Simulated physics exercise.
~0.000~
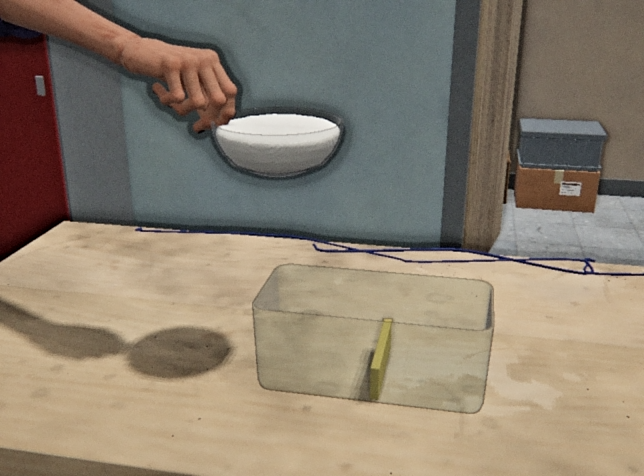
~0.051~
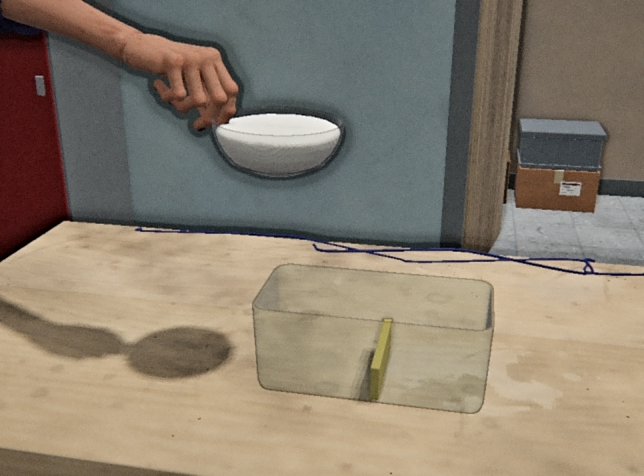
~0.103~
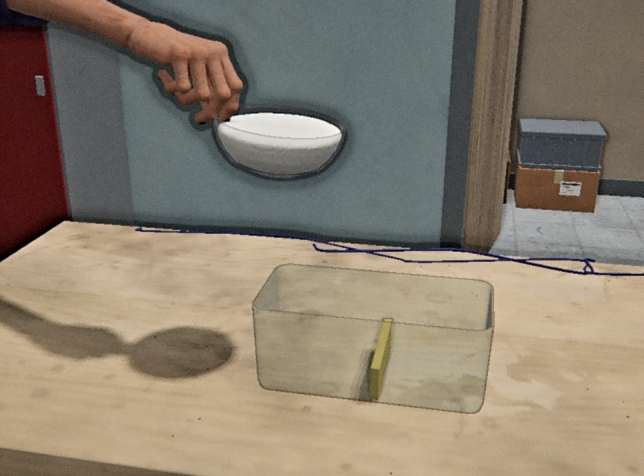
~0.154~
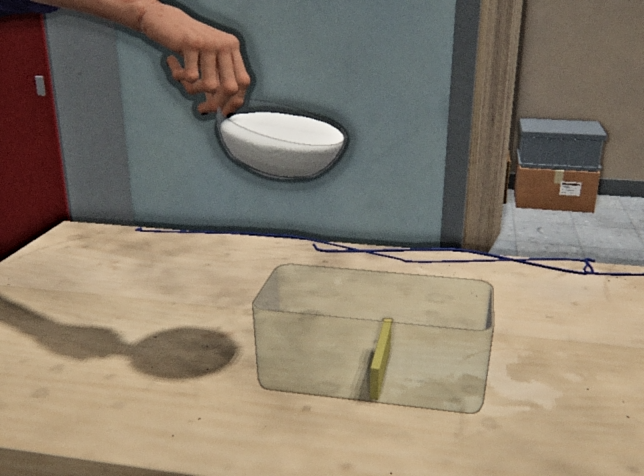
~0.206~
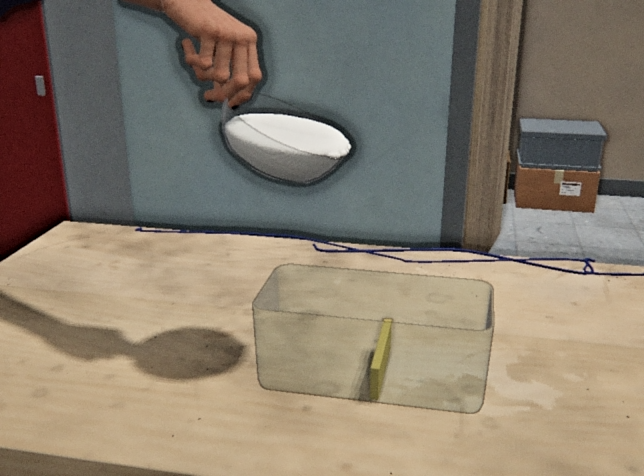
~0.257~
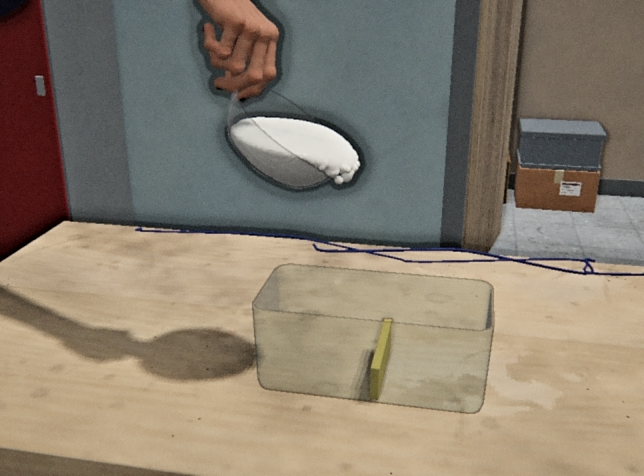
Above a wooden table, a hand steadily tilting a bowl of milk rightward over a clear basin with a low yellow wall inside.
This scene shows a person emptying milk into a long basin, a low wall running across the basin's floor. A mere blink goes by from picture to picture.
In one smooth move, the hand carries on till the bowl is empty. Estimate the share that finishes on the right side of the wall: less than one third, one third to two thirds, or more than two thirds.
Lands in the middle band.
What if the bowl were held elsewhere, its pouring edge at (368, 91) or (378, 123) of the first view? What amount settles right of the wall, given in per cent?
Start one gives close to 65 percent, start two close to 70 percent.
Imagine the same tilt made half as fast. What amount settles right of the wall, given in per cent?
Roughly 70 percent.
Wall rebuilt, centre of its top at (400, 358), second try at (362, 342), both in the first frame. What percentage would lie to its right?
30 per cent, then 70 per cent, roughly.
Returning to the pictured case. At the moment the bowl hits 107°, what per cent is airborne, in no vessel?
40 per cent.
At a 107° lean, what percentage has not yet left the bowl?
Around 0 in a hundred.
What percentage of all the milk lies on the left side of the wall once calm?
Close to 50 in a hundred.
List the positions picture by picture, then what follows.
The first frame shows tilt 0°; pouring edge (341, 125); surface from (220, 124) to (340, 130); the long basin's rim runs from (265, 286) to (493, 306); the wall's top is at (382, 343).
The second frame shows tilt 2°; pouring edge (342, 127); surface from (221, 123) to (340, 131).
The third frame shows tilt 7°; pouring edge (343, 132); surface from (222, 121) to (341, 134).
The fourth frame shows tilt 14°; pouring edge (345, 141); surface from (225, 119) to (344, 137).
The fifth frame shows tilt 25°; pouring edge (344, 154); surface from (230, 119) to (341, 143); 3 per cent is over the edge.
The sixth frame shows tilt 37°; pouring edge (341, 167); surface from (235, 123) to (324, 145); 13 per cent is over the edge.
A moment on, the bowl is tipped right over and 2 per cent is still to pour, 13 is left of the wall and 46 right of it.
Next, the bowl is tipped right over and 0 per cent is still to pour, 42 is left of the wall and 48 right of it.
Then the bowl is tipped right over and 0 per cent is still to pour, 48 is left of the wall and 49 right of it.
Later the bowl is tipped right over and 0 per cent is still to pour, 48 is left of the wall and 48 right of it.
Finally, 48 per cent lies left of the wall, 48 right of it and 3 outside.
